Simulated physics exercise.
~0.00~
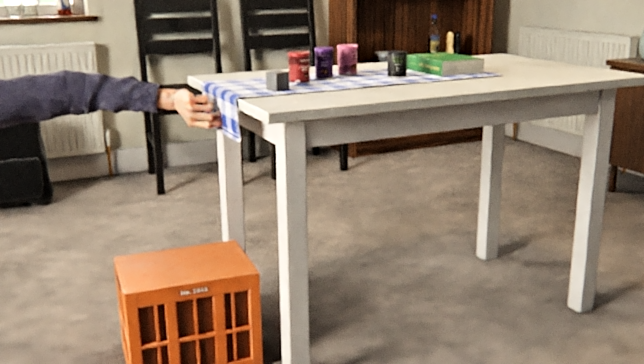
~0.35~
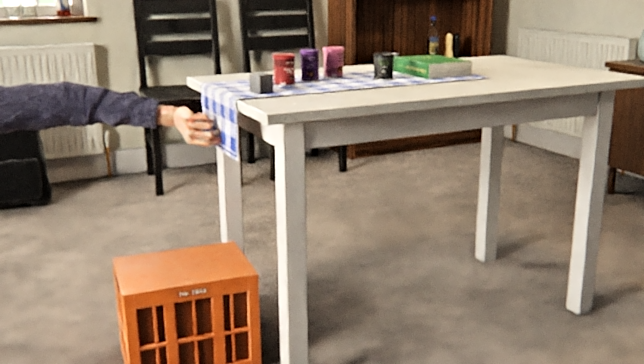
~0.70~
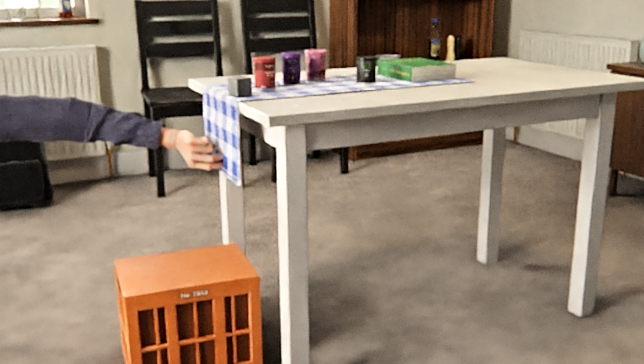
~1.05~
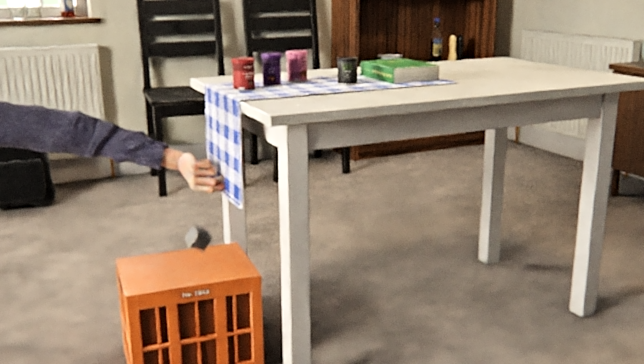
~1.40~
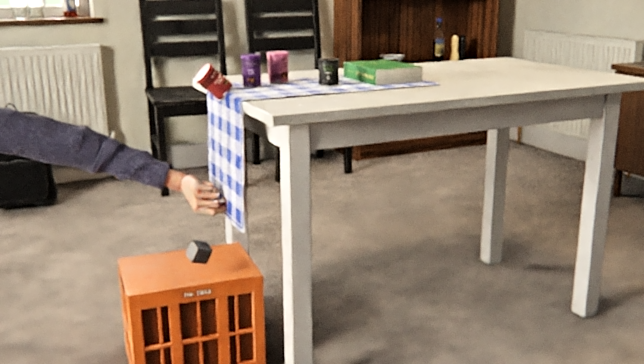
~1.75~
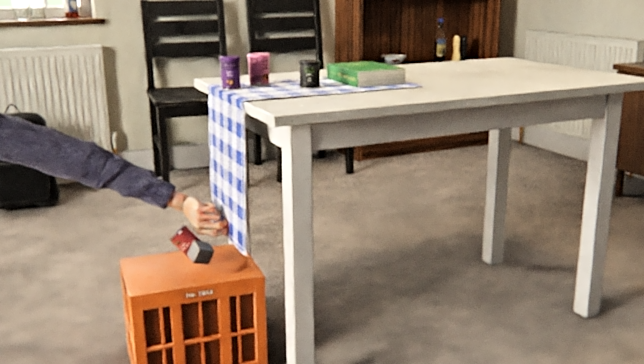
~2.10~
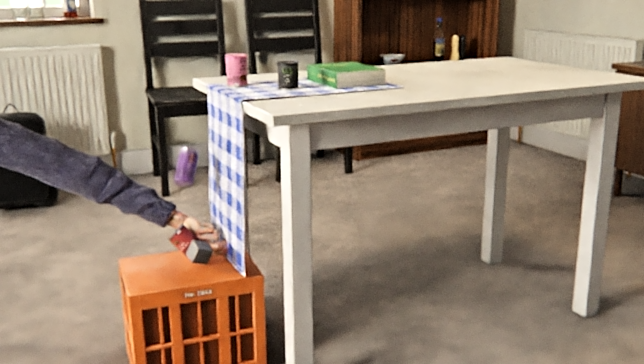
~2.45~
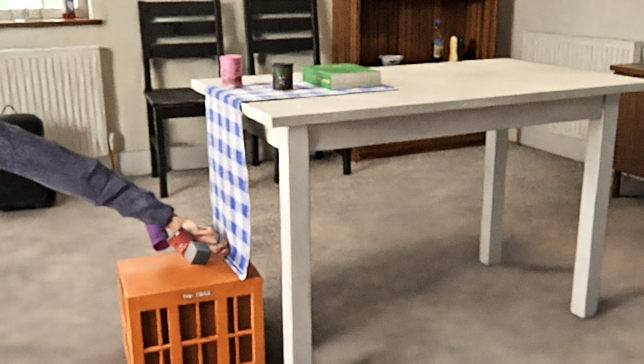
In a room with black chairs, a hand slowly pulls a blue checked tablecloth down over a white table's left end, and a grey cube, a red can and a purple can drop in turn; the cloth's hem reaches the orange crate, while a pink can stays upright on the table.
